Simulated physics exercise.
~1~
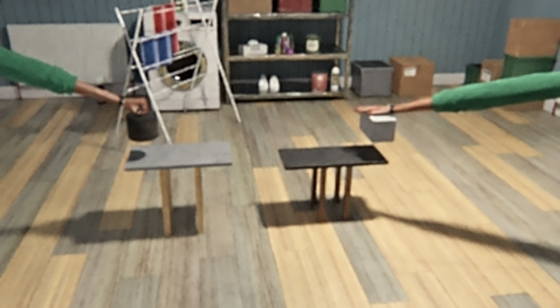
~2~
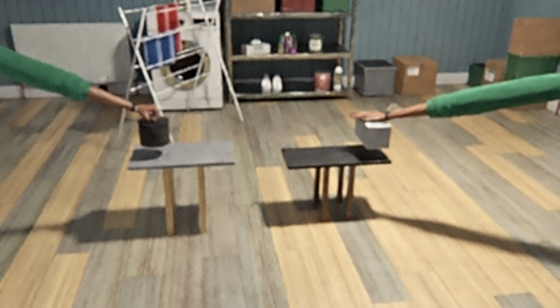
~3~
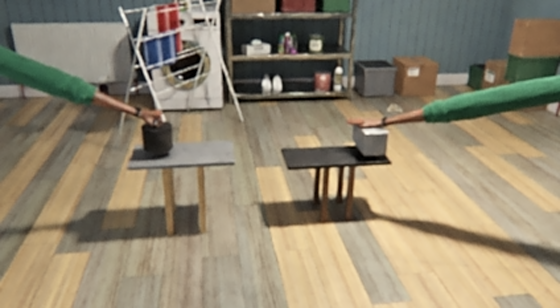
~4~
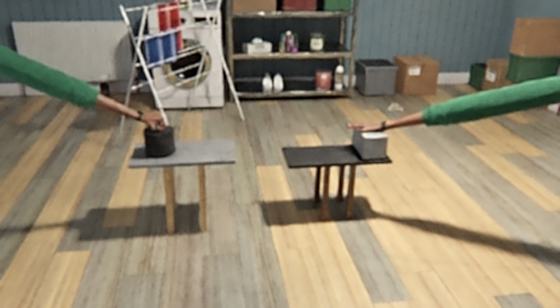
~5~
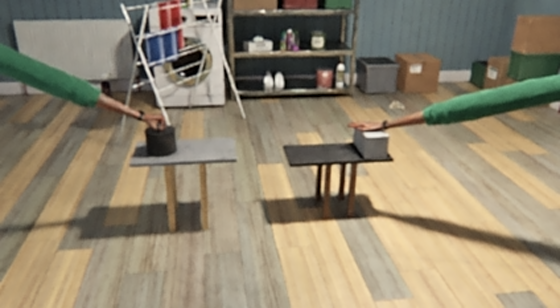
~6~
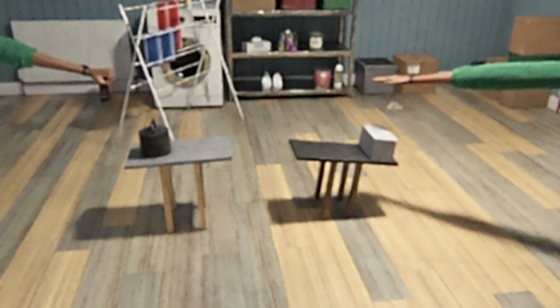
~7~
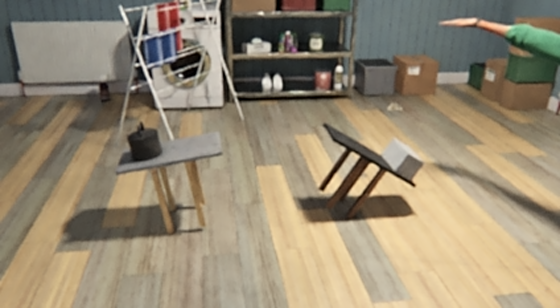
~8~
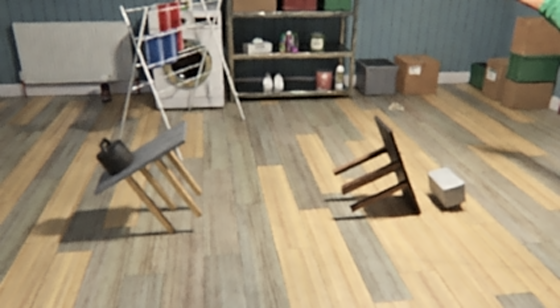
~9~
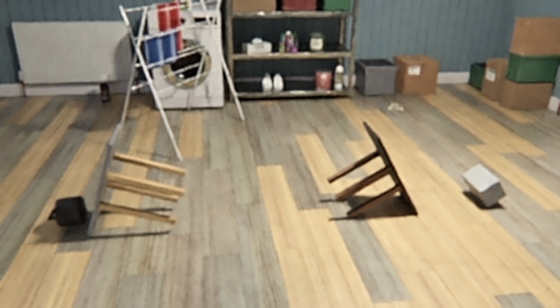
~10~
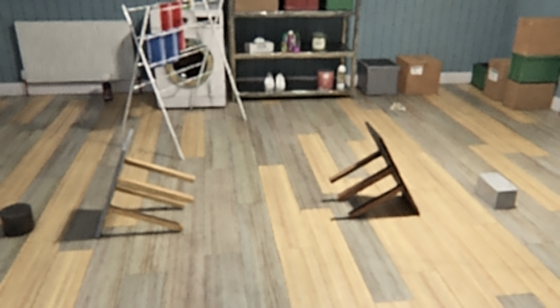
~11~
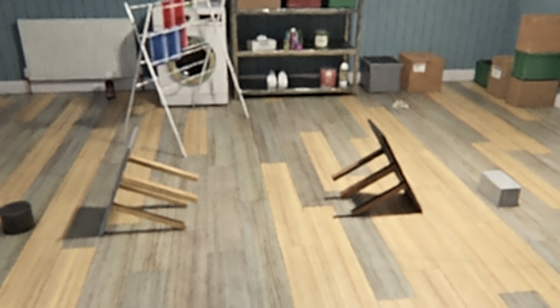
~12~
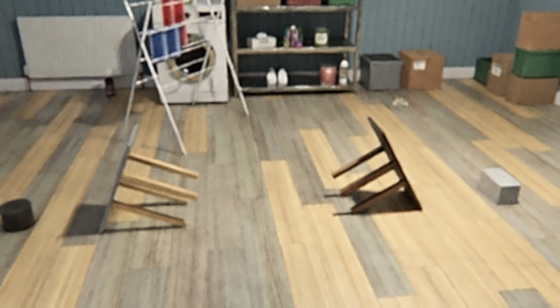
Two green-sleeved arms reach in from the left and right edges of a room with a plank floor, seen from the front by a slightly swaying camera, with shelves and a drying rack behind. The left hand lowers a dark round object onto a small grey-topped table, while the right hand sets a pale grey block near the outer edge of a black table. Both hands let go and draw back. The black table tips rightward, and the grey one tips leftward soon after. Their loads slide off and tumble outward. Both tables end tipped over, with the objects lying still on the floor.
